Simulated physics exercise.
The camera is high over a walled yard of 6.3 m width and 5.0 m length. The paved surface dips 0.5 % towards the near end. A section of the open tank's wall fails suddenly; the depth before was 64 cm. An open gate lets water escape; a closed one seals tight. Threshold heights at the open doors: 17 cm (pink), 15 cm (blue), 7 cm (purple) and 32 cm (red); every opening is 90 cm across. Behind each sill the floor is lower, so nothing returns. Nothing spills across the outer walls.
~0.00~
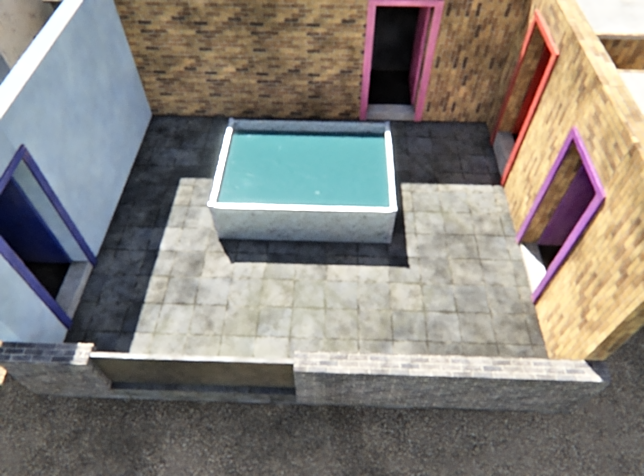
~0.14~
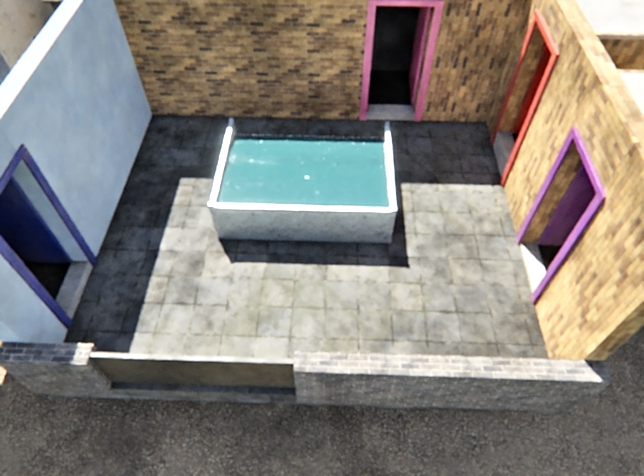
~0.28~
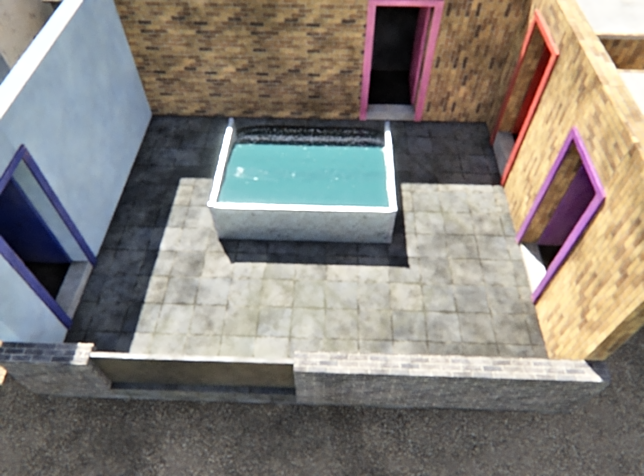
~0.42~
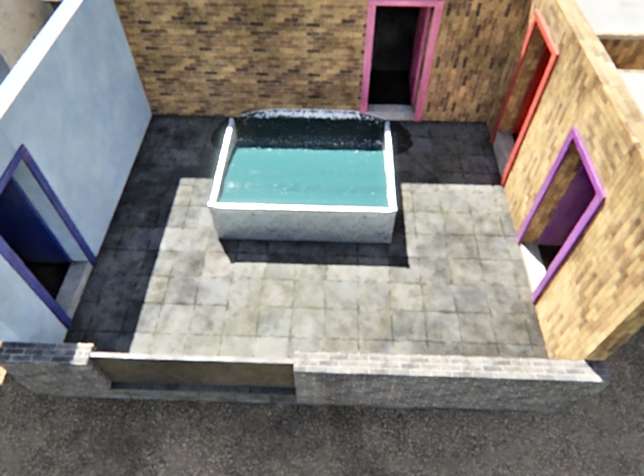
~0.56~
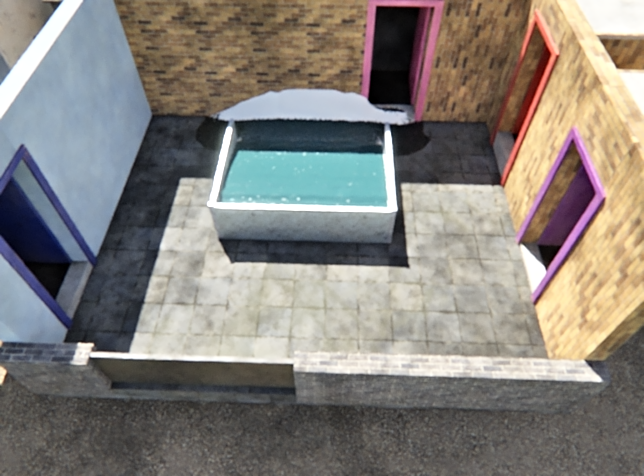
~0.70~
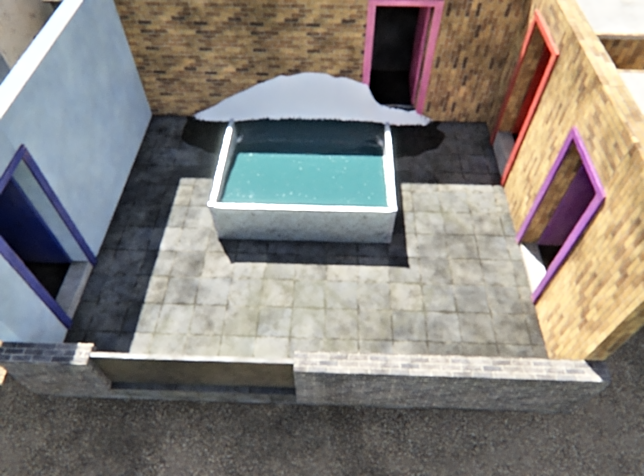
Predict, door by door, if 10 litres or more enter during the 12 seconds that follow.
The water let in: At the pink door it passes the limit; at the blue door it keeps below the limit; at the purple door it passes the limit; at the red door it stays under the limit.
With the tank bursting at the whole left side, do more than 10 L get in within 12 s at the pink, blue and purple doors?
Then: Pink not over, blue over, purple past it.
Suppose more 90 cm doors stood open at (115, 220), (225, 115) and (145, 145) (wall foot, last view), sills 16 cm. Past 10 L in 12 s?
In that order: Not over, above, over.
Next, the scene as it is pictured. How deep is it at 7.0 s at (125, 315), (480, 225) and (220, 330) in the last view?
In that order: 11, 6 and 8 cm.
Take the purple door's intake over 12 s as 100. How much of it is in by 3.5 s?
Some 0 per cent by then.
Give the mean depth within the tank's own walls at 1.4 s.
About 30 cm.
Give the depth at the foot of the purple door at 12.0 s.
Some 11.0 cm.
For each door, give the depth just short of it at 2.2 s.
In cm: Pink 25, blue 0, purple 0, red 30.
After 1.4 s water covers 20 % of the floor and is deepest (48 cm) near (294, 124); pink door 32 cm at the sill, 32 L in, blue door not reached, purple door not reached, red door not reached.
After 2.2 s water covers 30 % of the floor and is deepest (42 cm) near (151, 121); pink door 25 cm at the sill, 79 L in, blue door not reached, purple door not reached, red door 30 cm at the sill, 0 L in.
After 3.5 s water covers 75 % of the floor and is deepest (23 cm) near (54, 368); pink door 14 cm at the sill, 96 L in, blue door 5 cm at the sill, 0 L in, purple door 6 cm at the sill, 0 L in, red door 20 cm at the sill, 1 L in.
After 7.0 s water covers 95 % of the floor and is deepest (18 cm) near (329, 249); pink door 9 cm at the sill, 97 L in, blue door 9 cm at the sill, 0 L in, purple door 5 cm at the sill, 0 L in, red door 12 cm at the sill, 1 L in.
After 12.0 s water covers 95 % of the floor and is deepest (14 cm) near (326, 337); pink door 6 cm at the sill, 97 L in, blue door 10 cm at the sill, 0 L in, purple door 11 cm at the sill, 45 L in, red door 9 cm at the sill, 1 L in.
